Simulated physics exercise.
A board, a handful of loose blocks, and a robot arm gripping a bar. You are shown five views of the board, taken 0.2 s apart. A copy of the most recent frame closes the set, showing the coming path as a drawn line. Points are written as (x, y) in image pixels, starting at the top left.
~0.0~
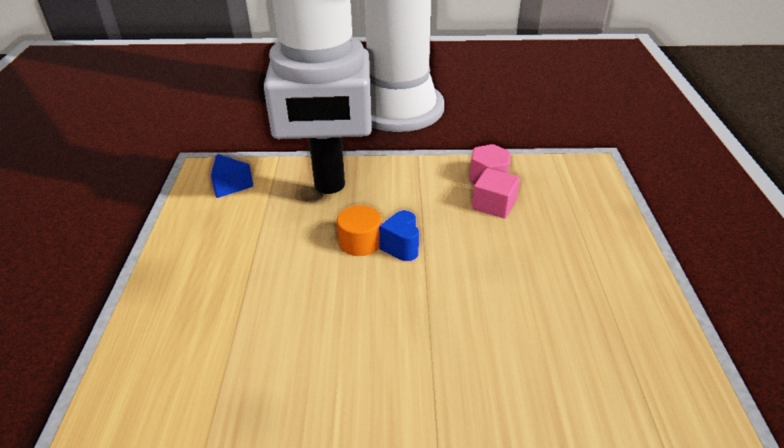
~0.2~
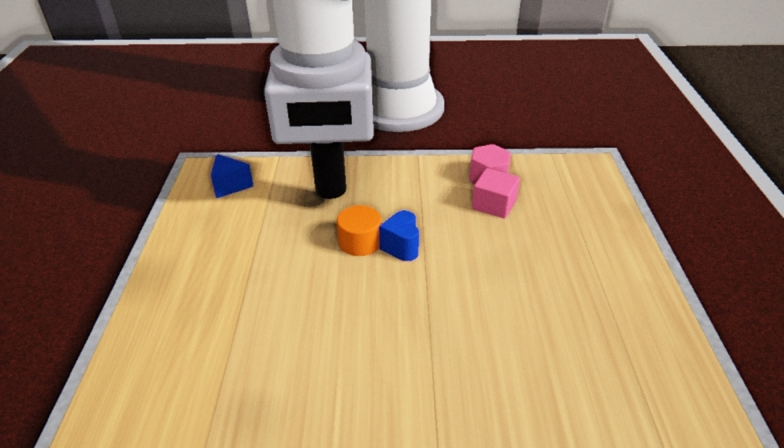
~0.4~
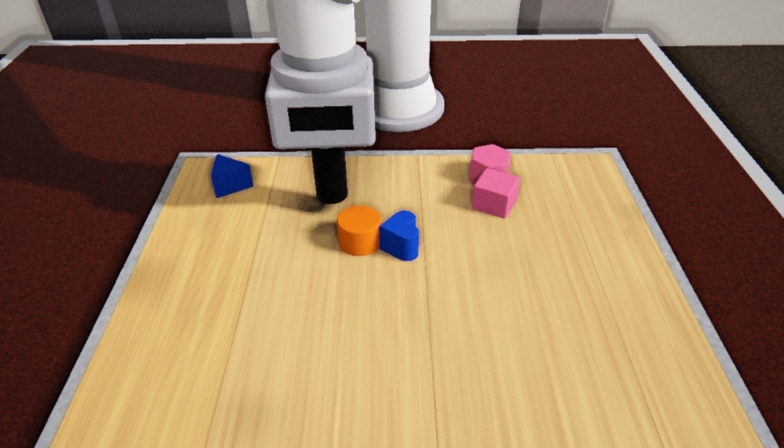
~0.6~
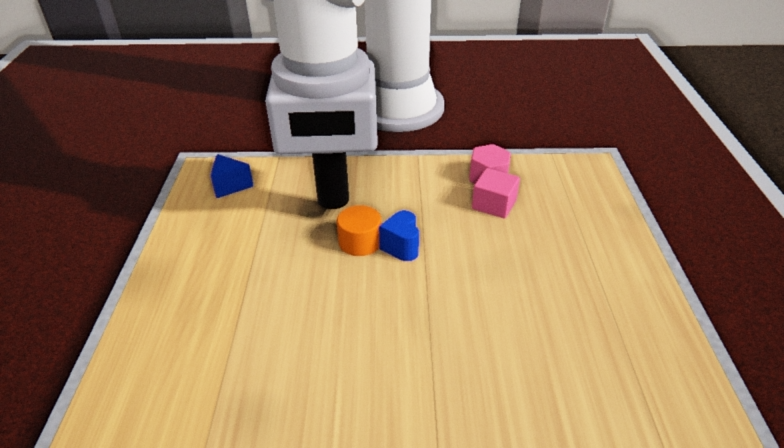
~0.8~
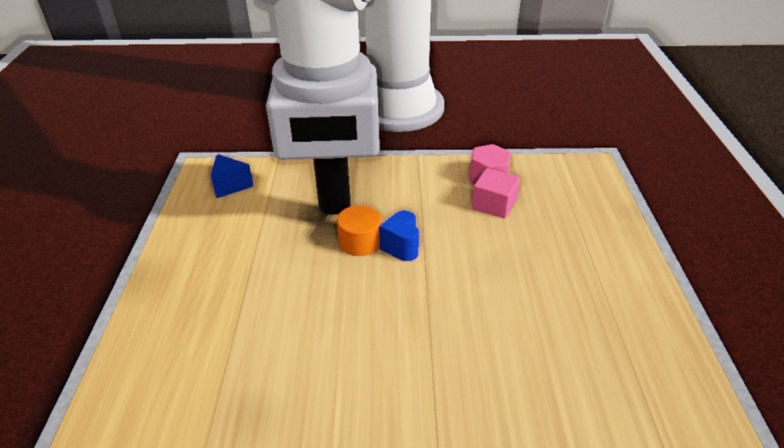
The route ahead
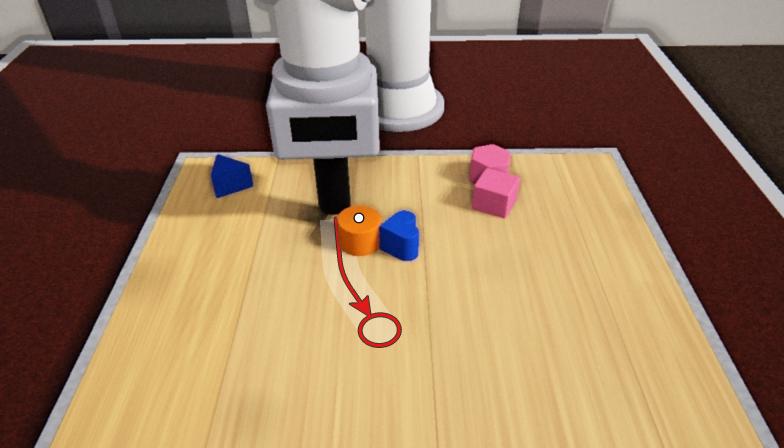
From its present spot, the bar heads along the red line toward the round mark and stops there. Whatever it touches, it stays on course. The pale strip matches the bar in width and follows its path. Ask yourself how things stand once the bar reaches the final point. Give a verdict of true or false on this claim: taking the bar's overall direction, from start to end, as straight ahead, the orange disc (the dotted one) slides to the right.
The claim does not hold.
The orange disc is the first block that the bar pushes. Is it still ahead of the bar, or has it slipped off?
Most likely the orange disc slides off.
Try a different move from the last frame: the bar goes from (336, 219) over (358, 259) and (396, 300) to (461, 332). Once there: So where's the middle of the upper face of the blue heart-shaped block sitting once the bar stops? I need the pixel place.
If I read the scene right, the answer is (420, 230).
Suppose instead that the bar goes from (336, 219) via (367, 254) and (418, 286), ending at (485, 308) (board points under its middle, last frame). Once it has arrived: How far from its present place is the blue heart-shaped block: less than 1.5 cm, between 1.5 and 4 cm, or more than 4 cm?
My prediction: Between 1.5 and 4 cm.
Path on the board, from (336, 219) by way of (342, 272) to (380, 330); the dot is on the orange disc.
What follows on the original path. One third of the way, bar at (338, 240); orange disc at (374, 240); blue heart-shaped block at (413, 225), turned 40° anticlockwise.
Two thirds of the way, bar at (351, 277); orange disc at (391, 255); blue heart-shaped block at (414, 225), turned 40° anticlockwise.
At the end, bar at (379, 316); orange disc at (391, 255); blue heart-shaped block at (414, 225), turned 40° anticlockwise.
